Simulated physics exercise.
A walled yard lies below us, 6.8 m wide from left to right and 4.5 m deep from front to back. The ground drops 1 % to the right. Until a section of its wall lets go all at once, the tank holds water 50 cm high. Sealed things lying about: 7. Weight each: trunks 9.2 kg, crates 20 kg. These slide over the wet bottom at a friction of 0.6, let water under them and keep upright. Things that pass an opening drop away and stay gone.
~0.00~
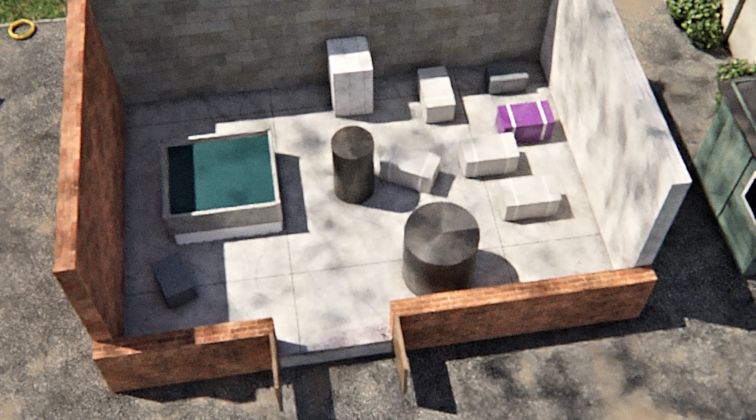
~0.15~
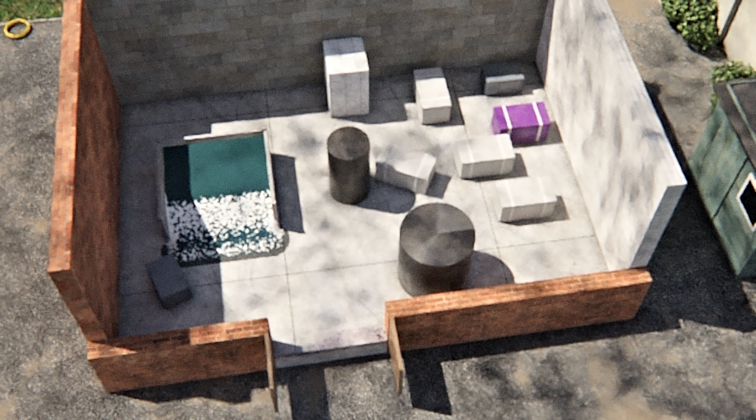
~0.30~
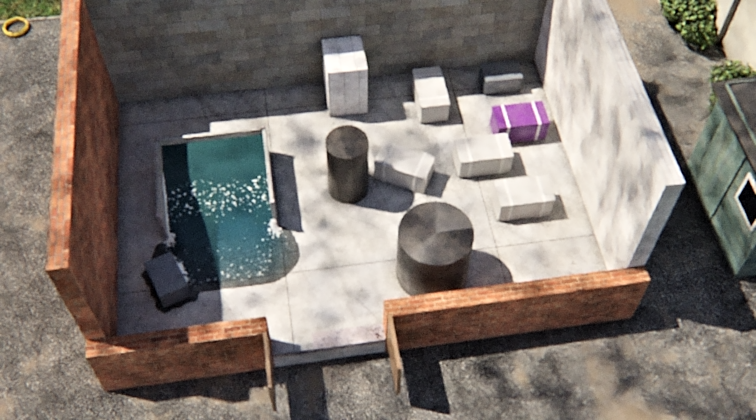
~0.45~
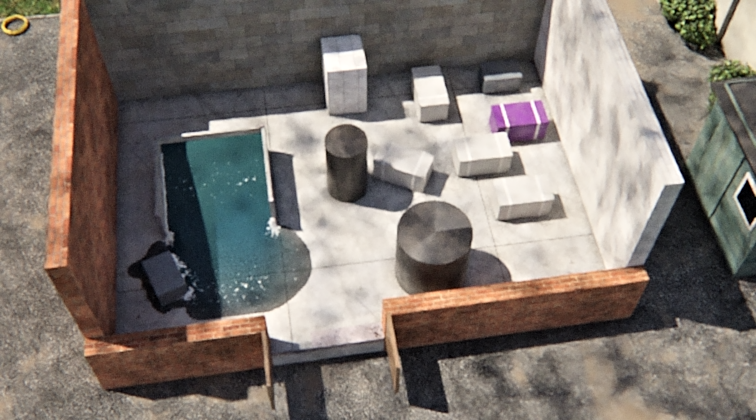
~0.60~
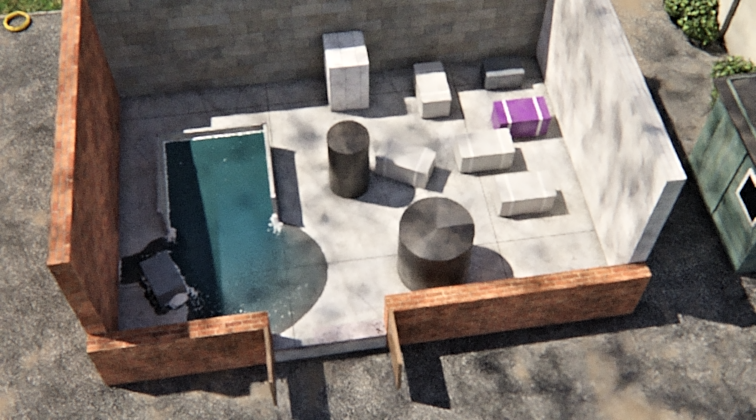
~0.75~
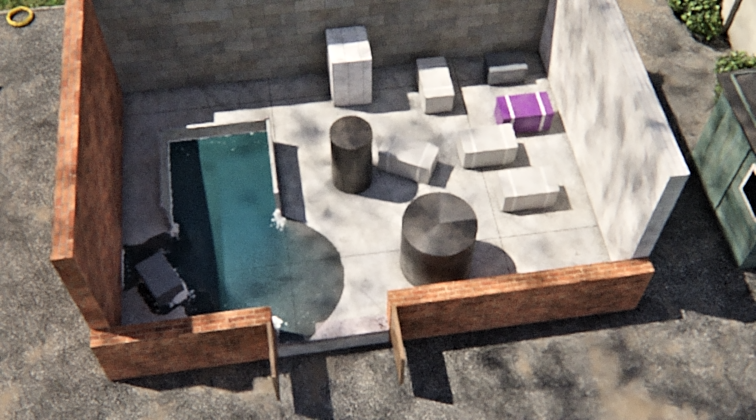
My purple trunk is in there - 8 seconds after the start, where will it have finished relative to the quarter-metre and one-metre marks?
It's going to keep its spot, I think.
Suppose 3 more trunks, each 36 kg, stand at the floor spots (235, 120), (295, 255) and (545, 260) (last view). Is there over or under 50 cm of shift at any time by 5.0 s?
Going one by one: Not far enough, too far, not far enough.
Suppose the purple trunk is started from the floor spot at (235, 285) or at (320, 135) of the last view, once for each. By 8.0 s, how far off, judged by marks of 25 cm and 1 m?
Well, the first time it covers a big distance, and the second time it keeps still.
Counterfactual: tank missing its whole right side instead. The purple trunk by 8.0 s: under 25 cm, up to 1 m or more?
The purple trunk is swept a long way.
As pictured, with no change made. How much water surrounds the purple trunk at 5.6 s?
0 cm or so.
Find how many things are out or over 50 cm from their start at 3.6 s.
By that point, 1.
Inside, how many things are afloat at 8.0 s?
Total: 1.
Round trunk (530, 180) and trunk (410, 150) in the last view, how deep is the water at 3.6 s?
Around 0 cm and 0 cm.
After 1.6 s the purple trunk is near (525, 105), 0.0 m from its start, aground; 0 of 7 are out; 1 afloat.
After 3.6 s the purple trunk is near (525, 105), 0.0 m from its start, aground; 0 of 7 are out; 0 afloat.
After 5.6 s the purple trunk is near (525, 105), 0.0 m from its start, aground; 0 of 7 are out; 0 afloat.
After 8.0 s the purple trunk is near (525, 105), 0.0 m from its start, aground; 0 of 7 are out; 1 afloat.
